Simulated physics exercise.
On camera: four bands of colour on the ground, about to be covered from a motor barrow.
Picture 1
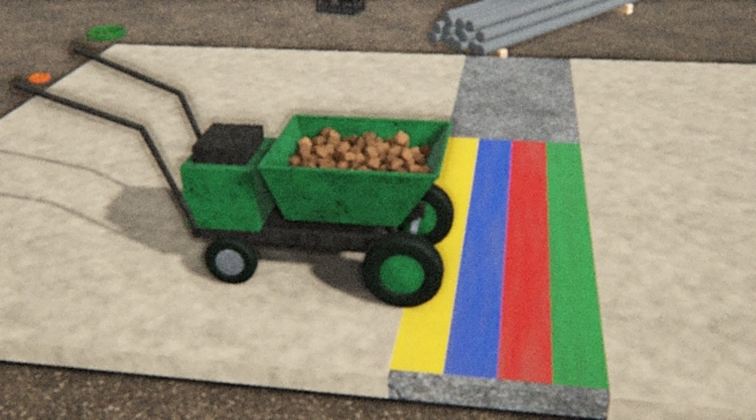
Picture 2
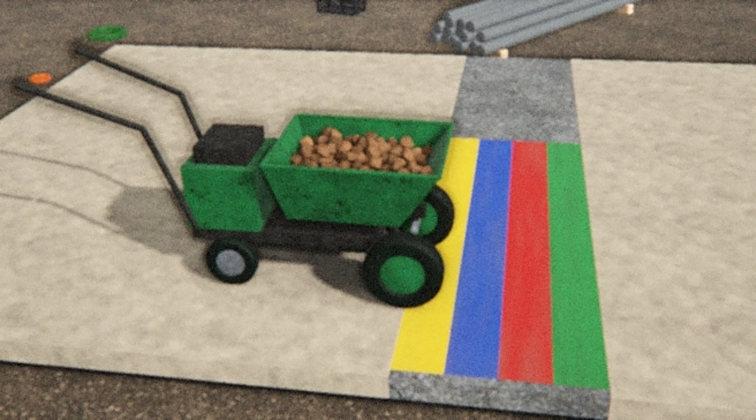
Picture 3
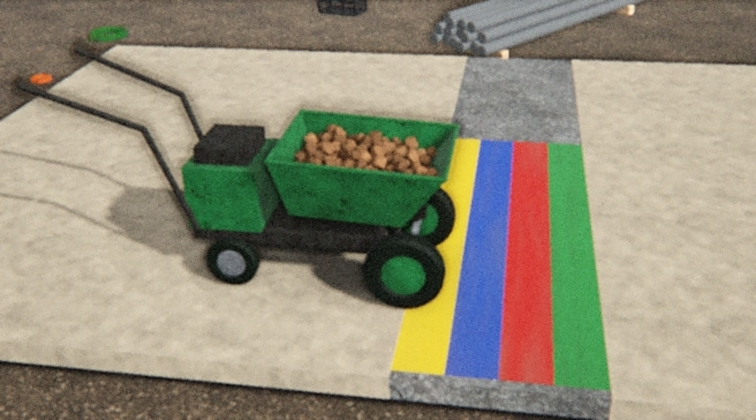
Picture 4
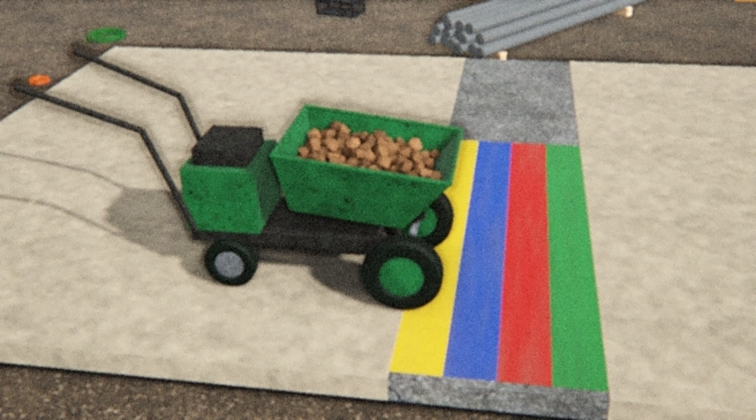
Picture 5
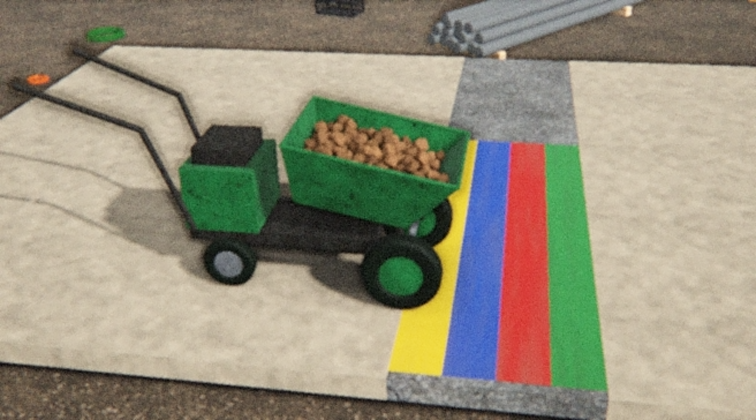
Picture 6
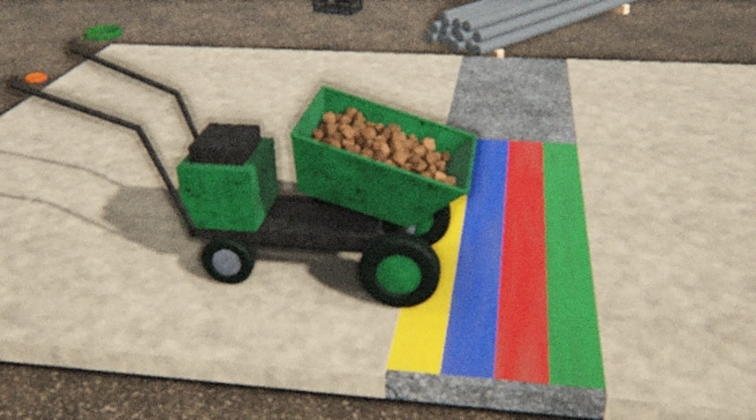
In this clip, a green motor barrow loaded with brown clods stands beside yellow, blue, red and green strips on the ground, and its skip gradually tilts forward to the right, the load still inside.
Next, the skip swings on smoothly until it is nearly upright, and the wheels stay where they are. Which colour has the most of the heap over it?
Most covered: The green band.
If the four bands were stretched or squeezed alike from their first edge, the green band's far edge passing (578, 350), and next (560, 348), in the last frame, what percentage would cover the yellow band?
Roughly 0 per cent, and 0 per cent.
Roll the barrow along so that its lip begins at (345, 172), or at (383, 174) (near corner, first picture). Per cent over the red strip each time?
First some 20, then 30 per cent.
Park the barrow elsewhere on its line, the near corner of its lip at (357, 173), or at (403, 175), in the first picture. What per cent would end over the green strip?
Near 10 % and 20 %.
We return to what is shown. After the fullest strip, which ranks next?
Second comes the red one.
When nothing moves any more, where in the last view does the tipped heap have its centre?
Near (564, 277).
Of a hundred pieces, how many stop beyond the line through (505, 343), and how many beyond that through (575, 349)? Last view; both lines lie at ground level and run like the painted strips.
About 80 and 40 per cent.
Soon after the last picture, skip tipped steeply; all in the skip.
A little later, skip tipped right over; most in the skip; a small part over the red strip; a small part over the green strip.
Later still, skip tipped right over; about a quarter in the skip; a stray few over the blue strip; about a quarter over the red strip; about a third over the green strip; about a quarter off the paint.
At rest, skip tipped right over; about a quarter in the skip; none over the yellow strip; a stray few over the blue strip; about a quarter over the red strip; about a third over the green strip; about a quarter off the paint.
